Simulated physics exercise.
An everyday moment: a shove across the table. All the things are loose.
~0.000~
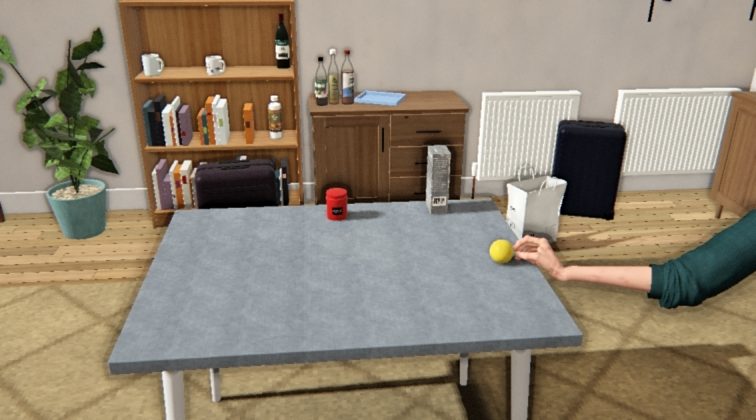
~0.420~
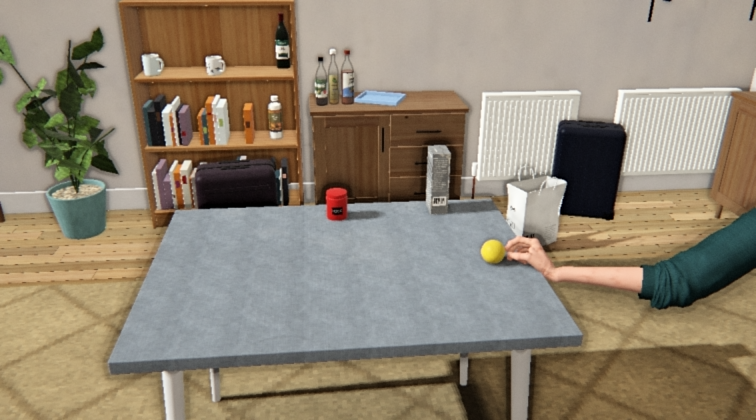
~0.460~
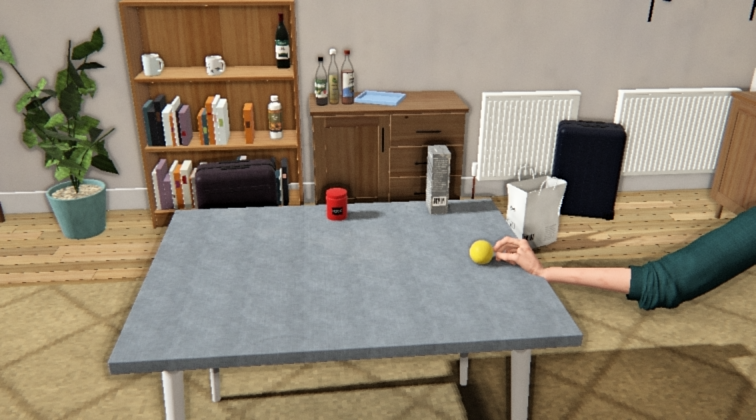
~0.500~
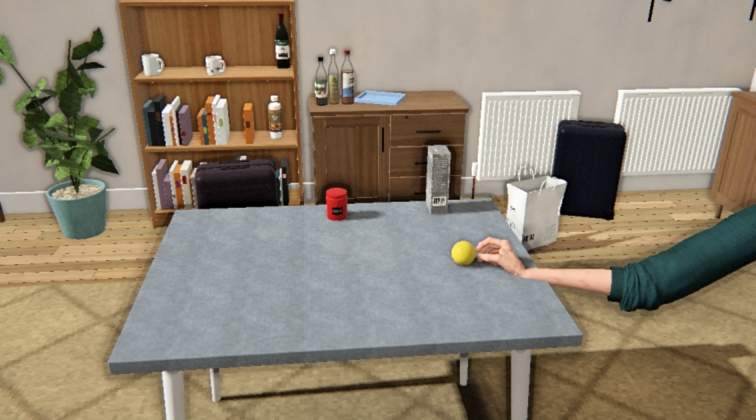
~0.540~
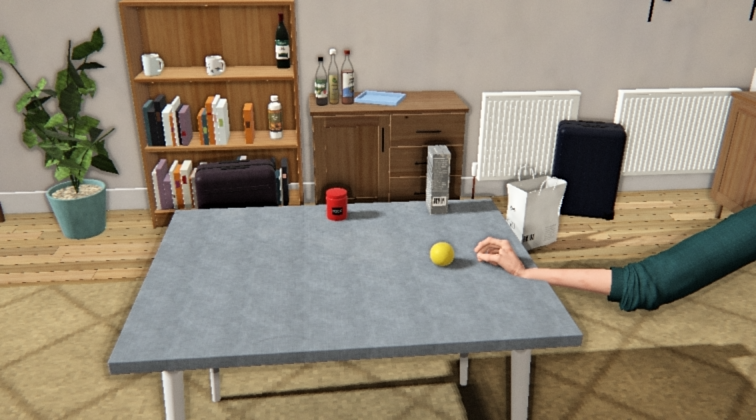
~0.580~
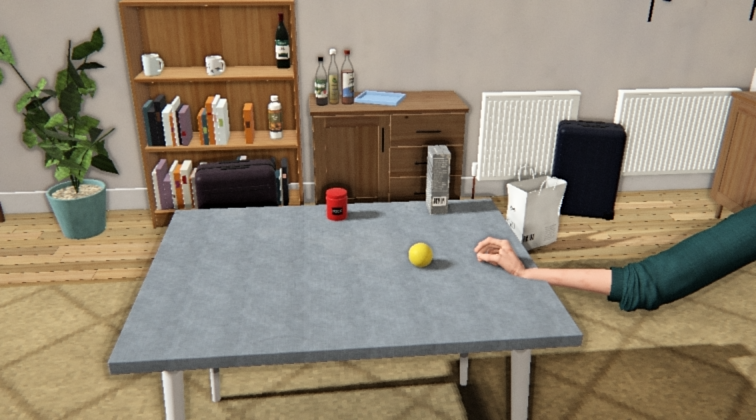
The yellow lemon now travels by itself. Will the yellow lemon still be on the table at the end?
The yellow lemon drops to the floor.
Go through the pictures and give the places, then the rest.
In the first picture, under the hand; yellow lemon (502, 251).
In the second picture, under the hand; yellow lemon (493, 252).
In the third picture, under the hand; yellow lemon (482, 252).
In the fourth picture, yellow lemon (464, 253).
In the fifth picture, yellow lemon (442, 254) shifted about its own width.
In the sixth picture, yellow lemon (421, 255) shifted well along.
After 0.78 s, yellow lemon shifted well along near (315, 260).
After 1.18 s, yellow lemon now off the table.
After 1.48 s, things are still on the move.
After 1.78 s, as before.
In the end (1.9 s), off the table, yellow lemon.
